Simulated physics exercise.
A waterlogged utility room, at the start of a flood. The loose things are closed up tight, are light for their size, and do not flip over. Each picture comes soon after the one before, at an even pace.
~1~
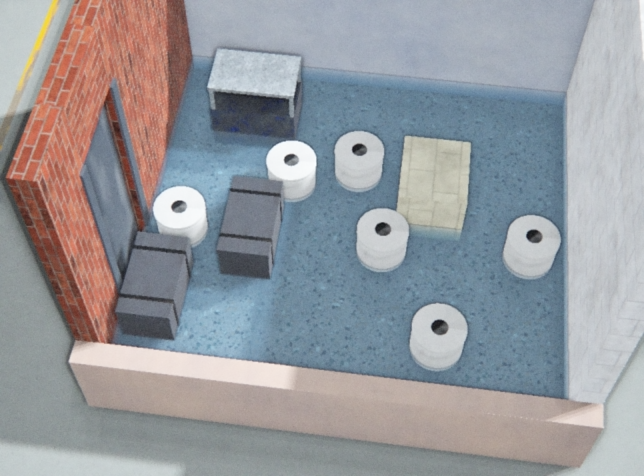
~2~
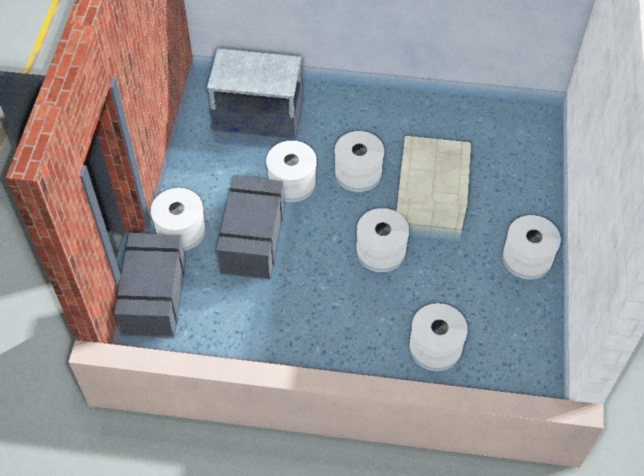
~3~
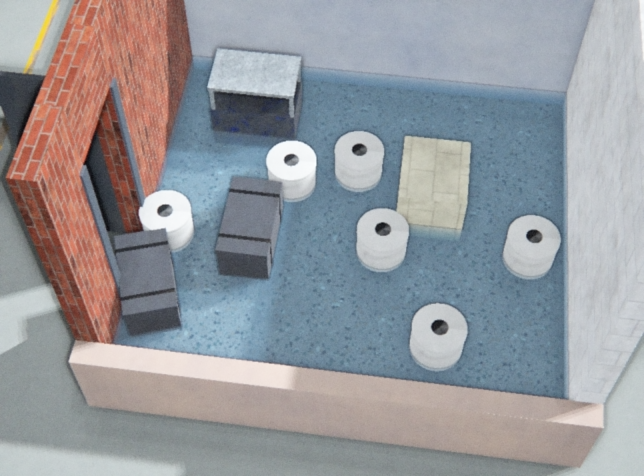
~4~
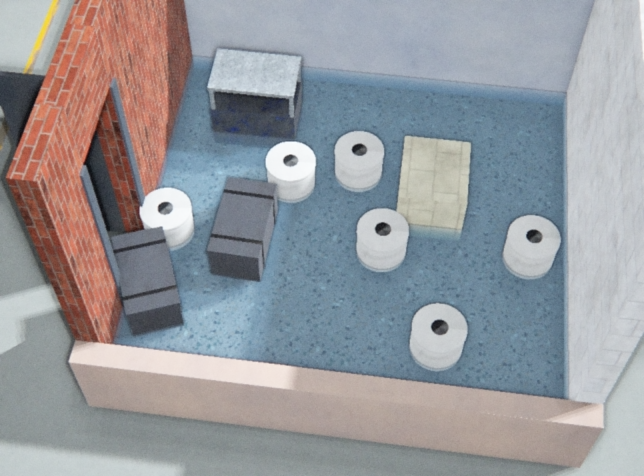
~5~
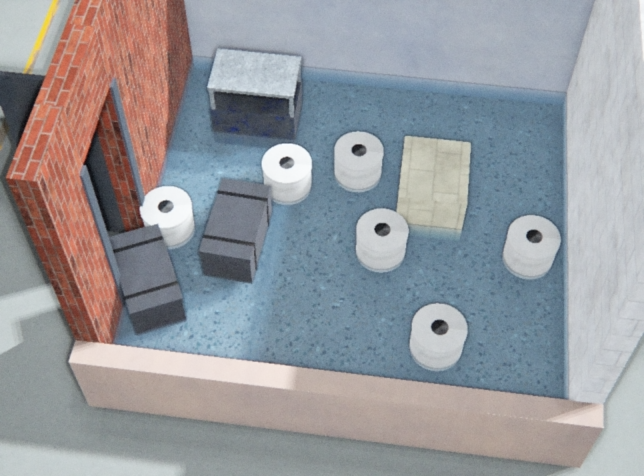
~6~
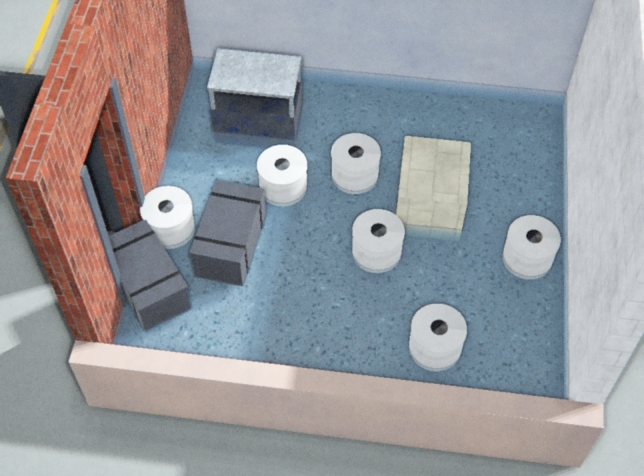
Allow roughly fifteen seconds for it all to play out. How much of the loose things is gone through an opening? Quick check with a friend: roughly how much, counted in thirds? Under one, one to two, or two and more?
The likely share is beneath a third.
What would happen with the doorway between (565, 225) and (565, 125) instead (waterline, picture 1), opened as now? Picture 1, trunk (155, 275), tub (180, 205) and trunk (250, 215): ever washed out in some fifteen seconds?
Remains, remains, remains.
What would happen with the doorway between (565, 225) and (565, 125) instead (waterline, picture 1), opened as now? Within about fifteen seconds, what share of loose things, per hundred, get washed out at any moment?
I'd guess around 60 percent.
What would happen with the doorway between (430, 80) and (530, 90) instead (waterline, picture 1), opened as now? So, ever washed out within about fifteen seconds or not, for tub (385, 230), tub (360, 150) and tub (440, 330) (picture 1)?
Looking at them in turn, number one is held back, number two is flushed away, and number three is held back.
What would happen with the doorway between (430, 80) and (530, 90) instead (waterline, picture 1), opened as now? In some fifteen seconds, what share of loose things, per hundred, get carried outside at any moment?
About 40 %.
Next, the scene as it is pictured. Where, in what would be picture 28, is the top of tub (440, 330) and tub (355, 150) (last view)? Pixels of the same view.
I'd expect them about (364, 328) and (302, 190).
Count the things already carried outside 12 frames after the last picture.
0.
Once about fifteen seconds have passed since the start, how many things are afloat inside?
8.
A moment on, 0 of 8 are out; 8 afloat.
Next, 0 of 8 are out; 8 afloat.
Later, 0 of 8 are out; 8 afloat.
In the end, 0 of 8 are out; 8 afloat.
